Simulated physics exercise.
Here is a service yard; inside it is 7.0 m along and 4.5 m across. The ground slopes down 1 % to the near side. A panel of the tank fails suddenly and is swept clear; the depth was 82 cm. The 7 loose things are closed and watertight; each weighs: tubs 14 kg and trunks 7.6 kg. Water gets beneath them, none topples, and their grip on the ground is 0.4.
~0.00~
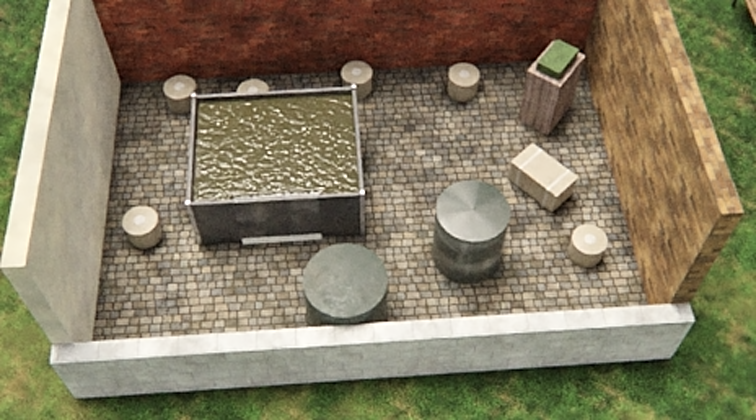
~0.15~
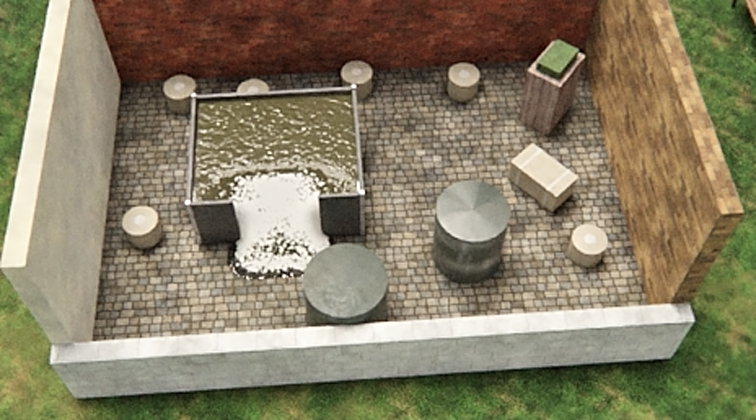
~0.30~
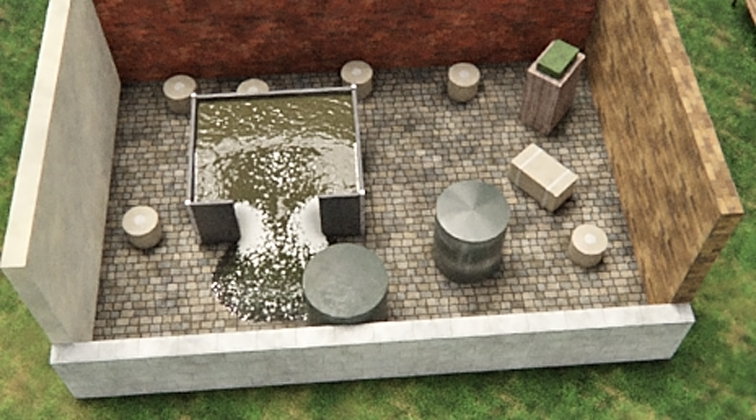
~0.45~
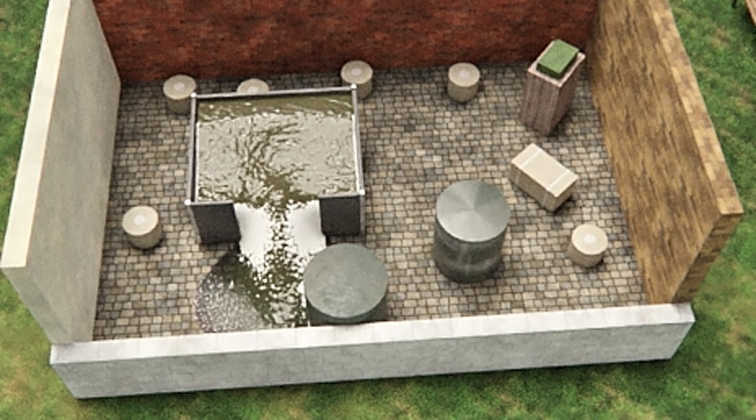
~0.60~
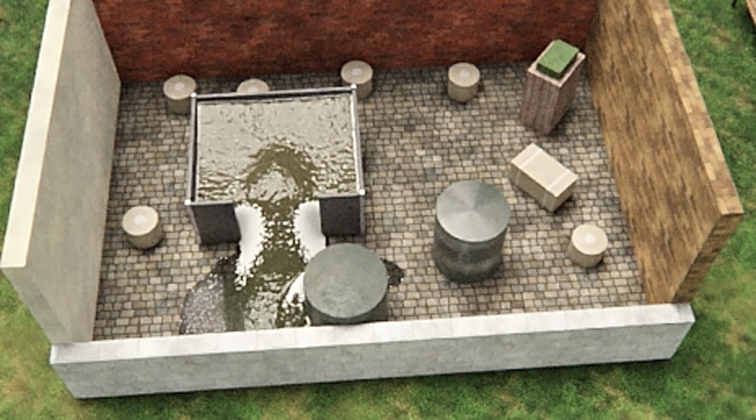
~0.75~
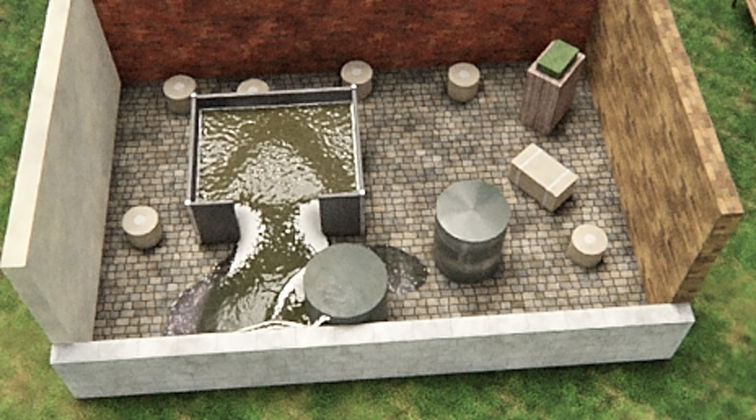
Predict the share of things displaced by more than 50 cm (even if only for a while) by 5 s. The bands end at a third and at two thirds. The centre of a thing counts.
Share: From one to two thirds.
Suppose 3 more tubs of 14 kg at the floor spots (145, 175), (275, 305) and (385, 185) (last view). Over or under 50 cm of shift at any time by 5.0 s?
In that order: Past it, over, short of it.
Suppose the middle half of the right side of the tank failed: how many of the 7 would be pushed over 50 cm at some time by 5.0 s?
Then 4.
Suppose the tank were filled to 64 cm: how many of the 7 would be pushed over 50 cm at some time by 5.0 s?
In that case 2 of them.
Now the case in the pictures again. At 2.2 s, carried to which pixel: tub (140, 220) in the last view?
Around (162, 204).
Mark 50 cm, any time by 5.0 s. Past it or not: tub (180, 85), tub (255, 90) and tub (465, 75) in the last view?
In turn: Past it, past it, under.
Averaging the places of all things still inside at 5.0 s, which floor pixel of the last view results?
At about (425, 133).
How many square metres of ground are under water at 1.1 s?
Roughly 8.0 m2.
After 1.1 s 0 of 7 are over 50 cm from their spots; 0 afloat.
After 2.2 s 0 of 7 are over 50 cm from their spots; 0 afloat.
After 3.5 s 2 of 7 are over 50 cm from their spots; 2 afloat.
After 5.0 s 4 of 7 are over 50 cm from their spots, and 4 have been at some point; 1 afloat.
